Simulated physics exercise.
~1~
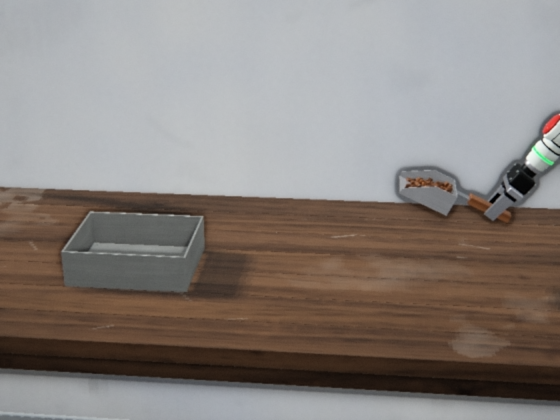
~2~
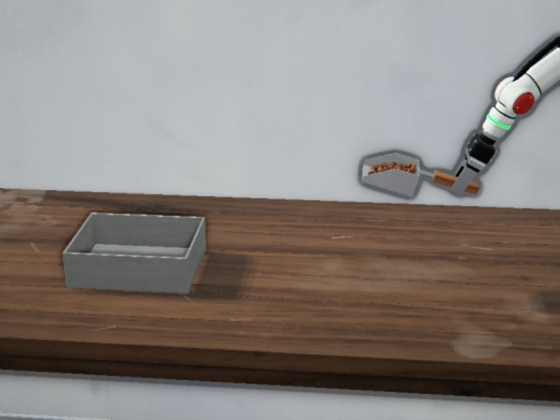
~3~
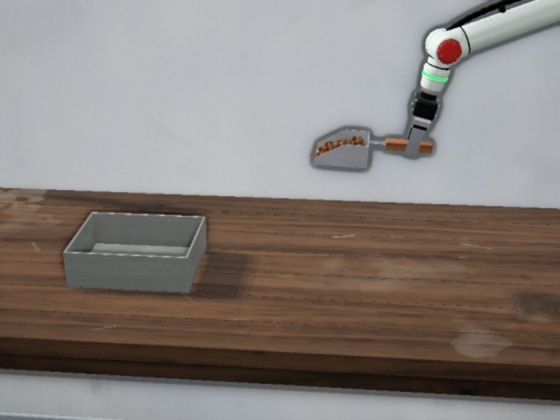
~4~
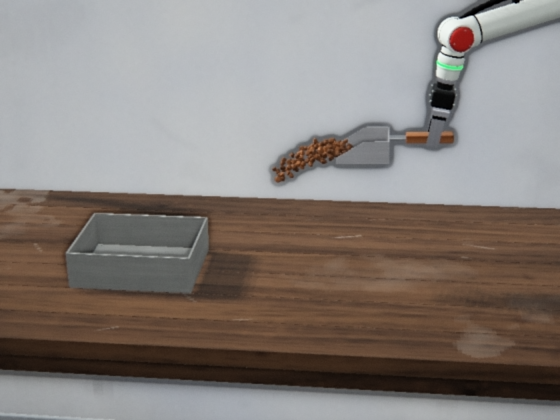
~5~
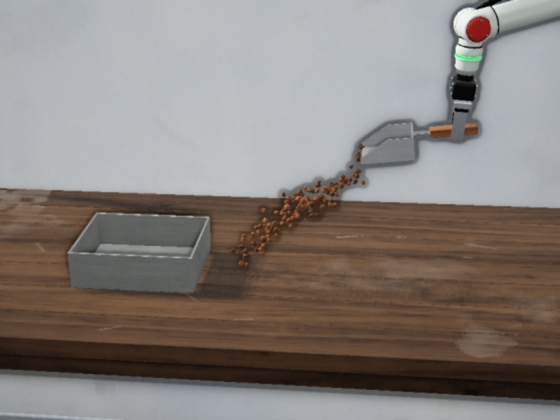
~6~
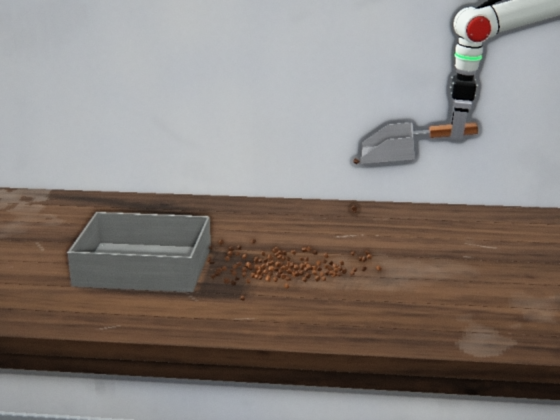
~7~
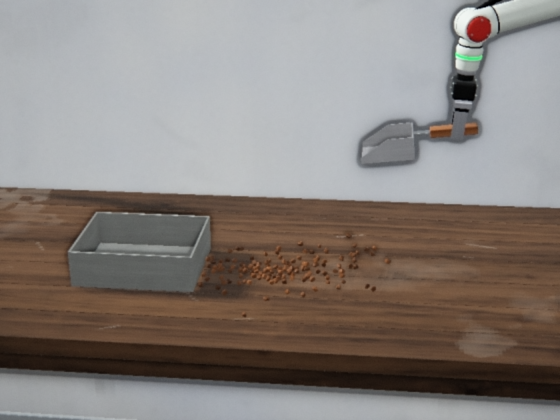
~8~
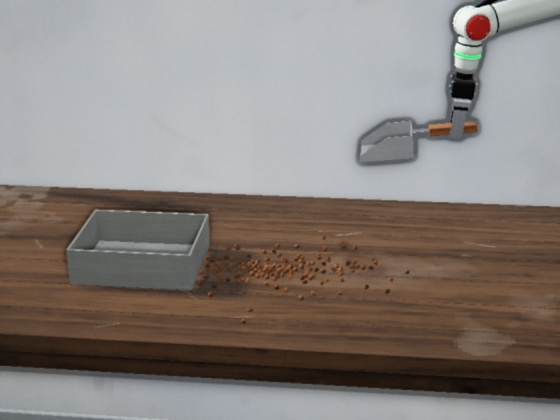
To begin with, a white robot arm holds a metal scoop with an orange-brown handle, loaded with small brown pellets, at the right above a wooden table, where an open grey box stands to the left. The arm lifts the scoop and carries it left toward the box. Still short of it, the pellets slide out of the scoop's front in a stream as the arm draws back a little to the right. They fall onto the tabletop beside the box, then scatter and spread. Finally, the arm holds still with the nearly empty scoop, the pellets lying strewn across the wood.
